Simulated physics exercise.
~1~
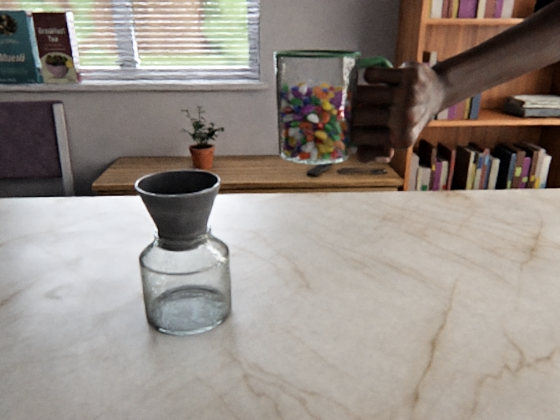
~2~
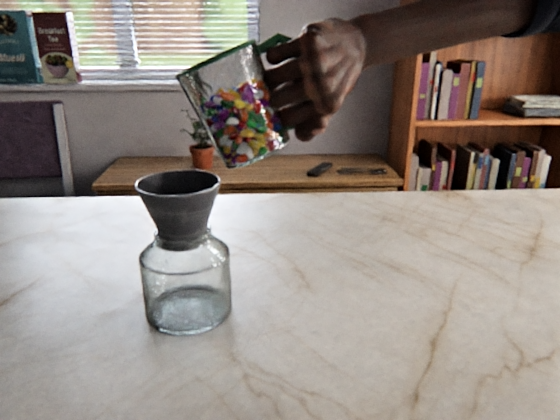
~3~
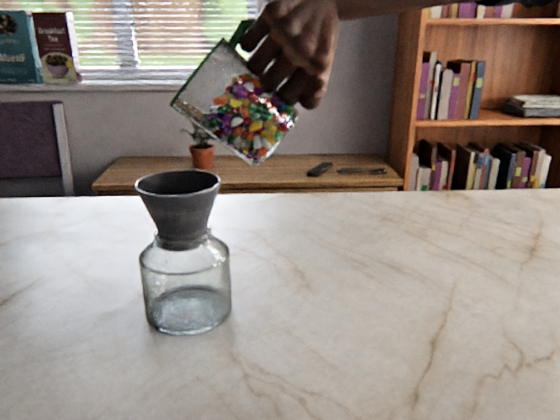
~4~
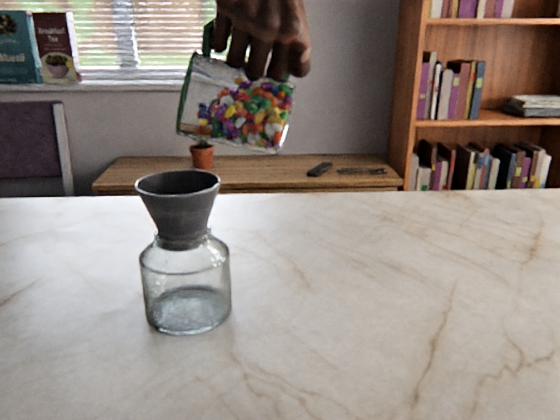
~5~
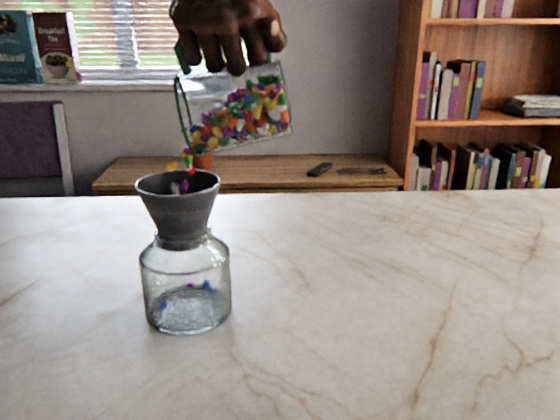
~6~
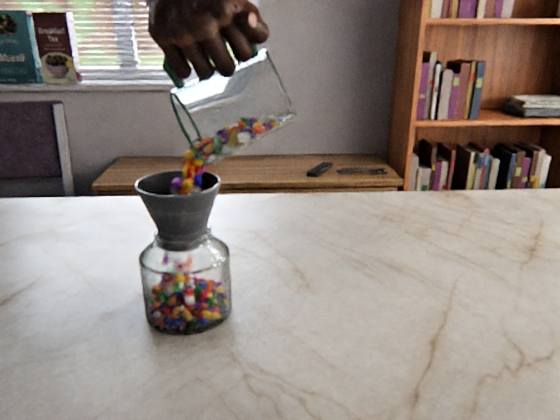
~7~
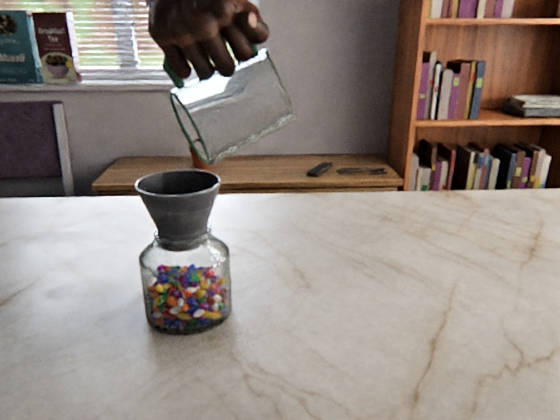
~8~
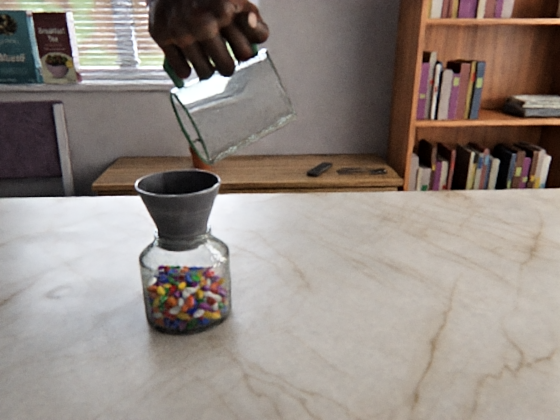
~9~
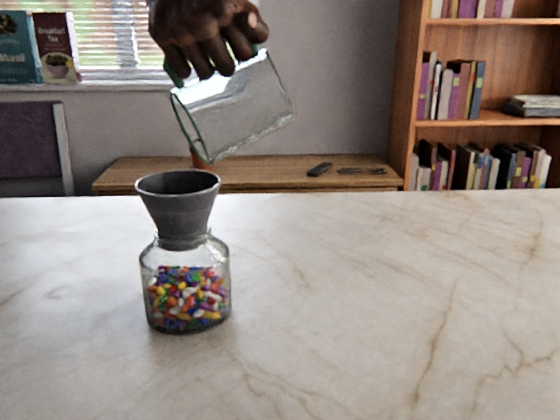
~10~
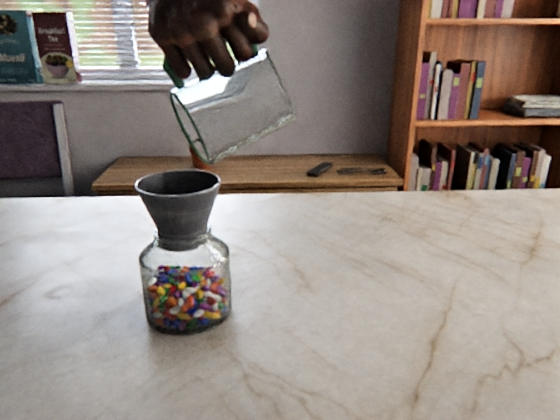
To begin with, a hand holds a clear cup of colourful jelly beans upright, to the right of a glass jar with a dark grey funnel in its neck on a marbled table. The hand carries the cup left and tilts it over the funnel, the beans sliding toward its rim. As it tips further, beans begin to drop into the funnel, and then a thick stream runs through and piles up in the jar. The cup empties and stays tilted in the hand, while the beans rest inside the jar, with none visible on the table.
